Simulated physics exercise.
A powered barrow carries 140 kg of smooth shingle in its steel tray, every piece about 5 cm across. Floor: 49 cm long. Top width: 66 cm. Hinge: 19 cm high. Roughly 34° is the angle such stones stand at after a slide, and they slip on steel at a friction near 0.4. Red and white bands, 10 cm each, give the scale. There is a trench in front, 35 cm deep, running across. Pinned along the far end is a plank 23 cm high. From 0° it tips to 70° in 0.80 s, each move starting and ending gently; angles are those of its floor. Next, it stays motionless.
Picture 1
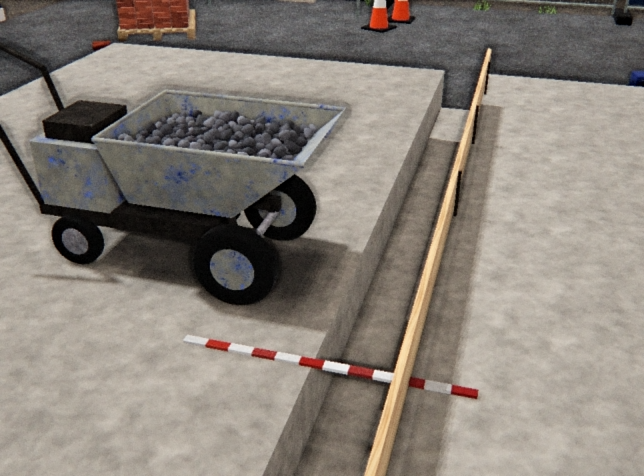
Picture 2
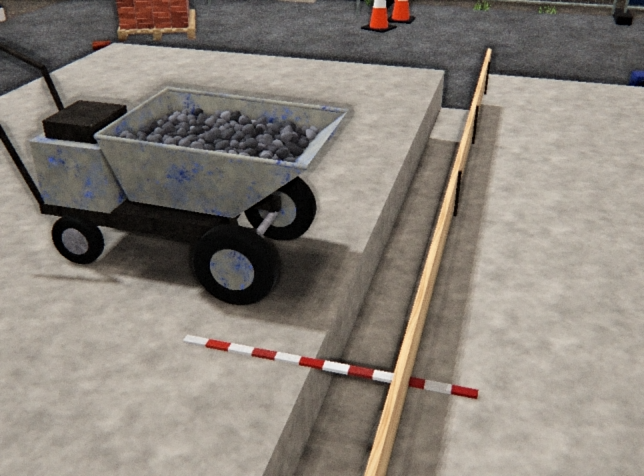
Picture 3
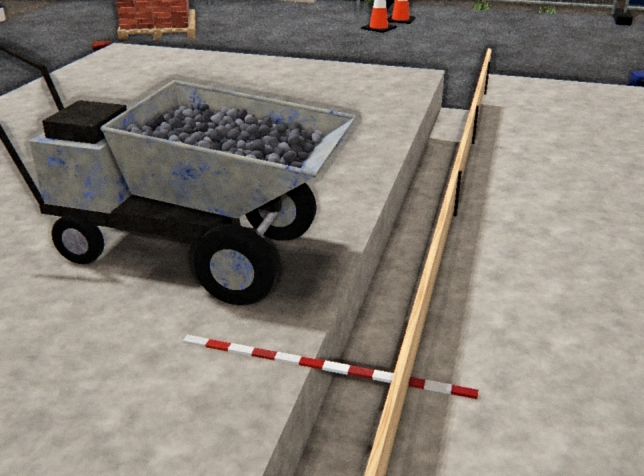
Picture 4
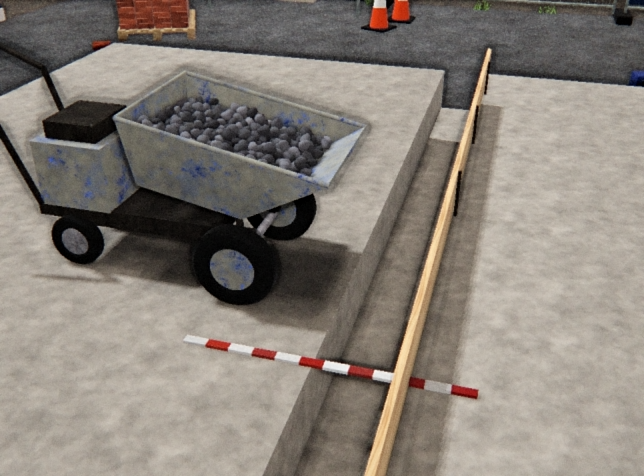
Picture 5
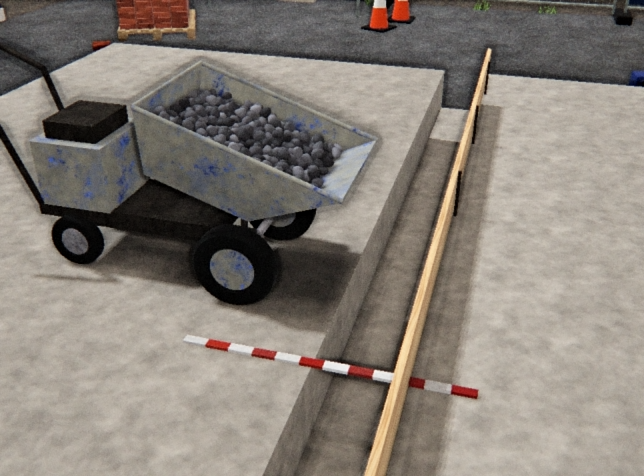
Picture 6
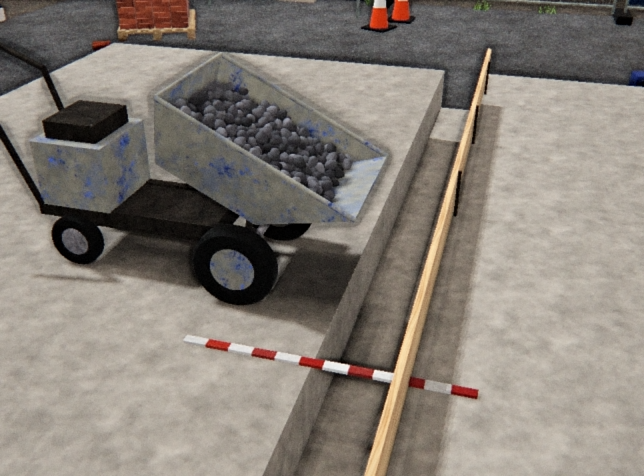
A grey steel barrow with blue smudges and black wheels, its tray loaded with dark rounded stones, stands at left on a pale concrete slab seen from above at an angle. A narrow trench edged by a long wooden plank runs beside it, crossed by a red and white banded rod, with orange cones behind. The tray tilts steadily toward the right, its rear rising, while the camera stays still.
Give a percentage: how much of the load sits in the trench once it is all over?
97 %.
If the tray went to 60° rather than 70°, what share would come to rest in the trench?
In that case some 85 per cent.
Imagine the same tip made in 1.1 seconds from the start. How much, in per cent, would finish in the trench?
With that change, it comes to around 100 per cent.
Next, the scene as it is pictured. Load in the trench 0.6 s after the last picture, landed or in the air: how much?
Roughly 30% by that time.
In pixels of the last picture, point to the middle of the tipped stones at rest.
(389, 335).
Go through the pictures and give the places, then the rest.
In the first picture, lip at (304, 165), floor tilted 0°, highest stones at (270, 129).
In the second picture, the tray is at 1°, its lip at (308, 168); the top of the load is at (245, 129).
In the third picture, lip at (317, 175), floor tilted 5°, highest stones at (197, 120).
In the fourth picture, lip at (329, 186), floor tilted 11°, highest stones at (188, 110).
In the fifth picture, lip at (343, 202), floor tilted 19°, highest stones at (196, 101).
In the sixth picture, lip at (355, 220), floor tilted 27°, highest stones at (213, 94).
Then, 0.3 s after the last picture the floor is at 59°, 100 % in the tray; the foremost stones are at (380, 249).
Then, 0.6 s after the last picture the floor is at 70°, 68 % in the tray, 32 % in the trench, 1 % past the trench; the foremost stones are at (432, 250).
Then, 0.9 s after the last picture the floor is at 70°, 22 % in the tray, 75 % in the trench, 3 % past the trench; the foremost stones are at (526, 305).
Then, 2.9 s after the last picture the floor is at 70°, 0 % in the tray, 97 % in the trench, 3 % past the trench; the foremost stones are at (571, 312).
